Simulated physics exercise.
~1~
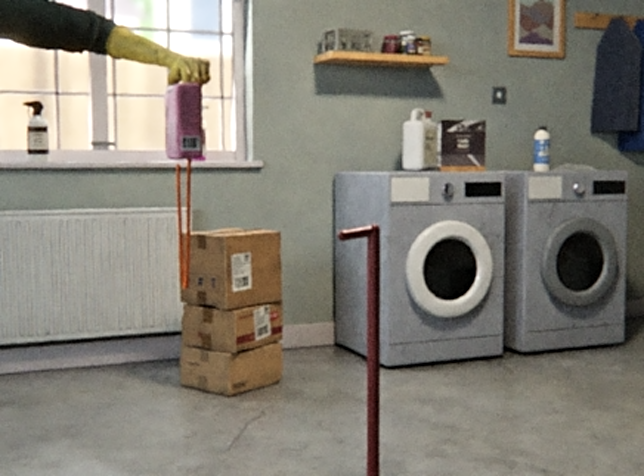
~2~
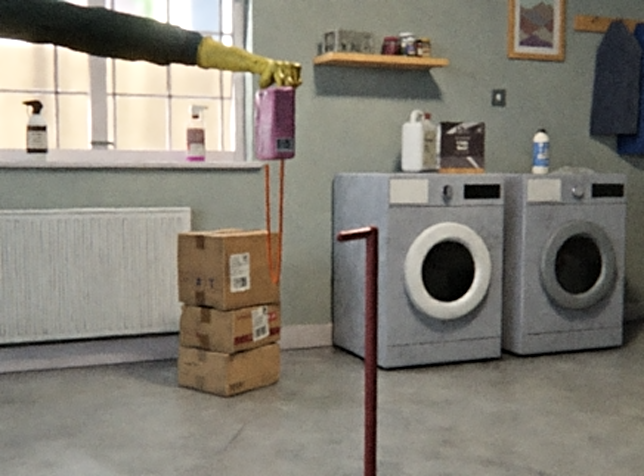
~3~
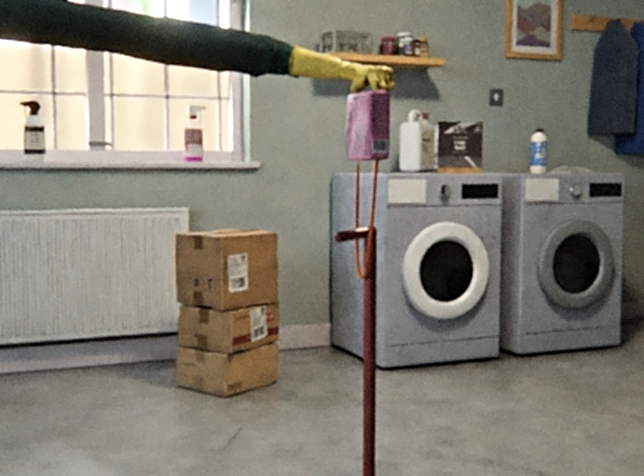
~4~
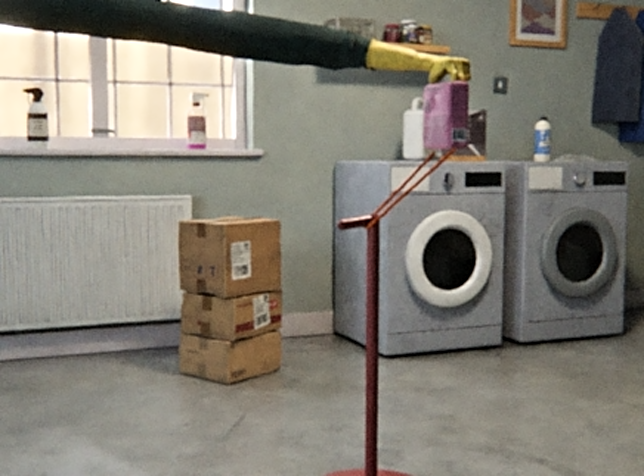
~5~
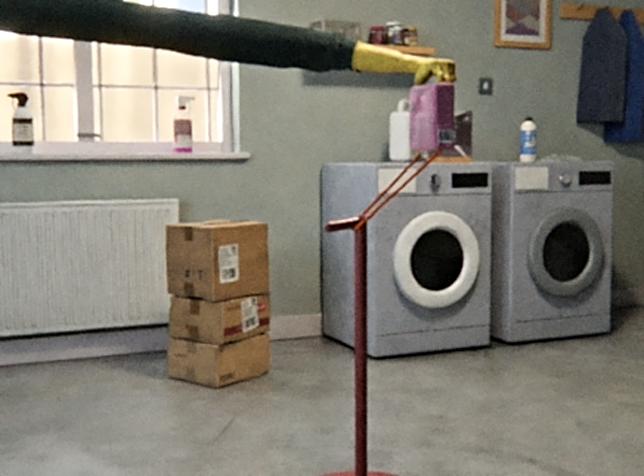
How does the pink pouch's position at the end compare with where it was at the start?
At the start the pink pouch is on the left, in front of the window and above the stacked boxes. By the end it is to the right of the red post, in front of the wall just above the washing machines.
